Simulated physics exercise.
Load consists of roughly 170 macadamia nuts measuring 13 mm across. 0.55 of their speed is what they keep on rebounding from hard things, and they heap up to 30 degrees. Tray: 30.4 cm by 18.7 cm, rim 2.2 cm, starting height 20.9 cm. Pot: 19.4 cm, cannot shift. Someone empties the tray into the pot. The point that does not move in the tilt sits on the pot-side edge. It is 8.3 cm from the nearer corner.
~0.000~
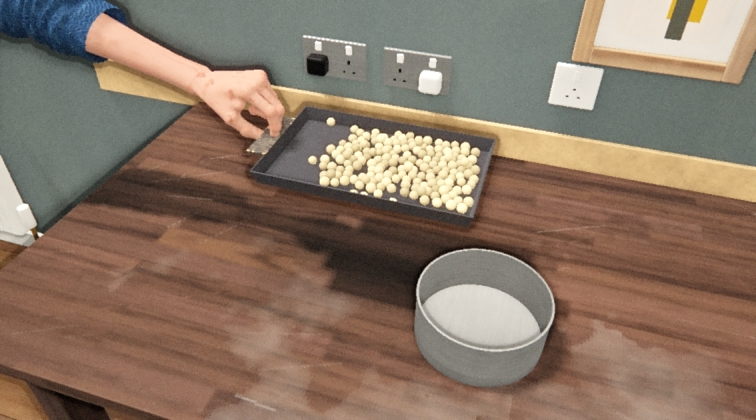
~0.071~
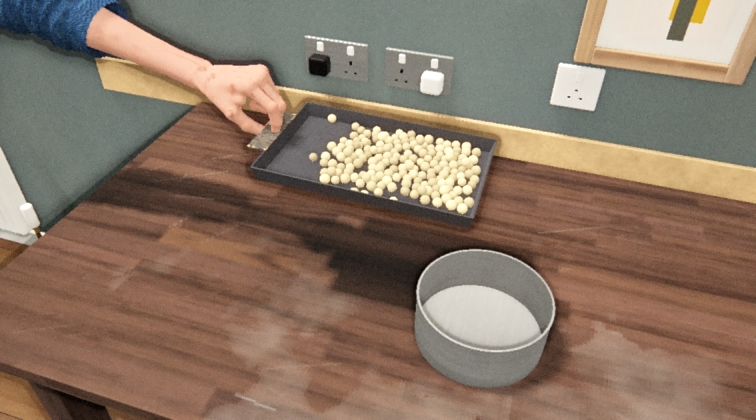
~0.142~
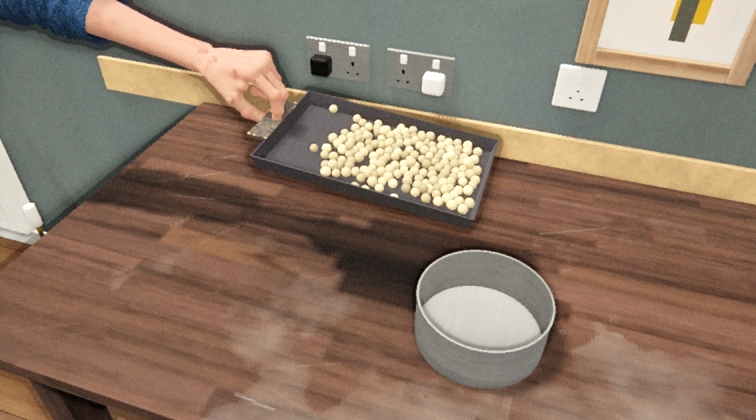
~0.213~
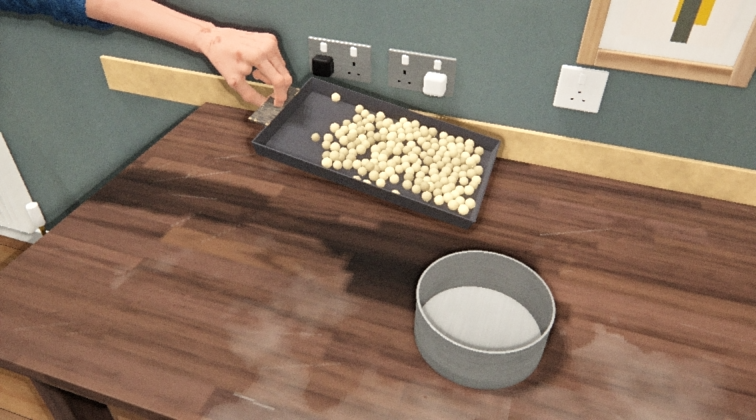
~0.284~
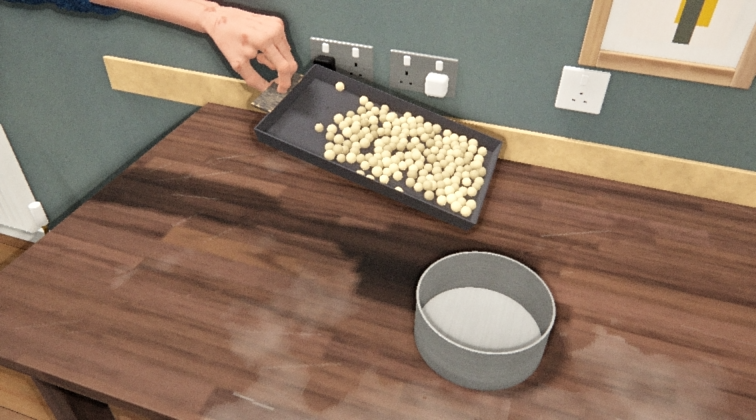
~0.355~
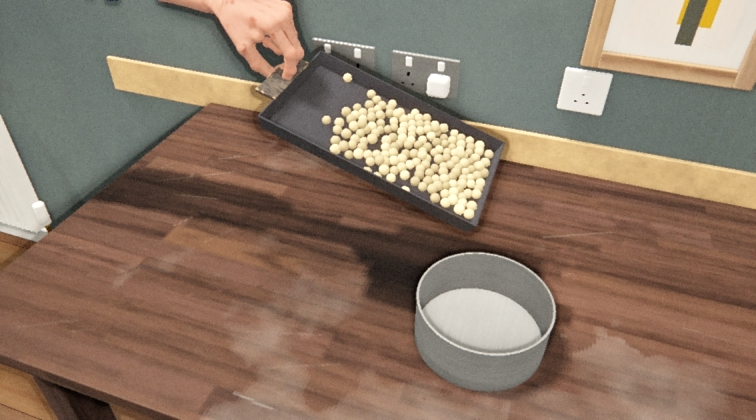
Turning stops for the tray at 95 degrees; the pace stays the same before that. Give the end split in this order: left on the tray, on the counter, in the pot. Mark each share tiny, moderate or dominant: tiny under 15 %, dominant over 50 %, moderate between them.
Tray: Tiny, counter: Moderate, pot: Dominant.
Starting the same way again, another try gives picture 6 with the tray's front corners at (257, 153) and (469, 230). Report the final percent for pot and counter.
In the pot: 95 per cent; on the counter: 5 per cent.
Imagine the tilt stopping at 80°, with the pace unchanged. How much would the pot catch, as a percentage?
Roughly 80 %.
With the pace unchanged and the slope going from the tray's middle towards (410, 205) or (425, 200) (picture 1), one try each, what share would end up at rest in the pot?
Roughly 95 % for the first direction, roughly 100 % for the second.
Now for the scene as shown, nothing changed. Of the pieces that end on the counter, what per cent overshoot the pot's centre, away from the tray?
Some 90 per cent.
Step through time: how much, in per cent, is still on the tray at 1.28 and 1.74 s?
In turn: 80, 0.
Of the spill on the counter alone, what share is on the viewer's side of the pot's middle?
Some 0 per cent.
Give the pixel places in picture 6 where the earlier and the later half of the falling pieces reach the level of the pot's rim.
At about (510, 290), then at (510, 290).
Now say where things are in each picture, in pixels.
Tray tilt 0 degrees, front corners at (256, 170) and (469, 214); middle of the pieces at (408, 165); pot at (485, 295), in the first frame.
Tray tilt 1 degrees, front corners at (256, 166) and (470, 214); middle of the pieces at (409, 164), in the second frame.
Tray tilt 5 degrees, front corners at (256, 154) and (471, 216), lowest corner right front; middle of the pieces at (410, 160), in the third frame.
Tray tilt 10 degrees, front corners at (258, 141) and (471, 217), lowest corner right front; middle of the pieces at (412, 156), in the fourth frame.
Tray tilt 14 degrees, front corners at (260, 128) and (472, 219), lowest corner right front; middle of the pieces at (415, 153), in the fifth frame.
Tray tilt 19 degrees, front corners at (264, 115) and (473, 221), lowest corner right front; middle of the pieces at (423, 152); pot at (485, 299). Its pace works out near 65 degrees a second, in the sixth frame.
Then, at 0.91 s, tilt 55 degrees; the tray holds 100 %, the pot 0 %.
After 1.28 s, tilt 79 degrees; the tray holds 80 %, the pot 5 %.
After 1.74 s, tilt 95 degrees; the tray holds 0 %, the pot 70 %.
At rest (2.8 s), tray 0 %, counter 25 %, pot 75 %.
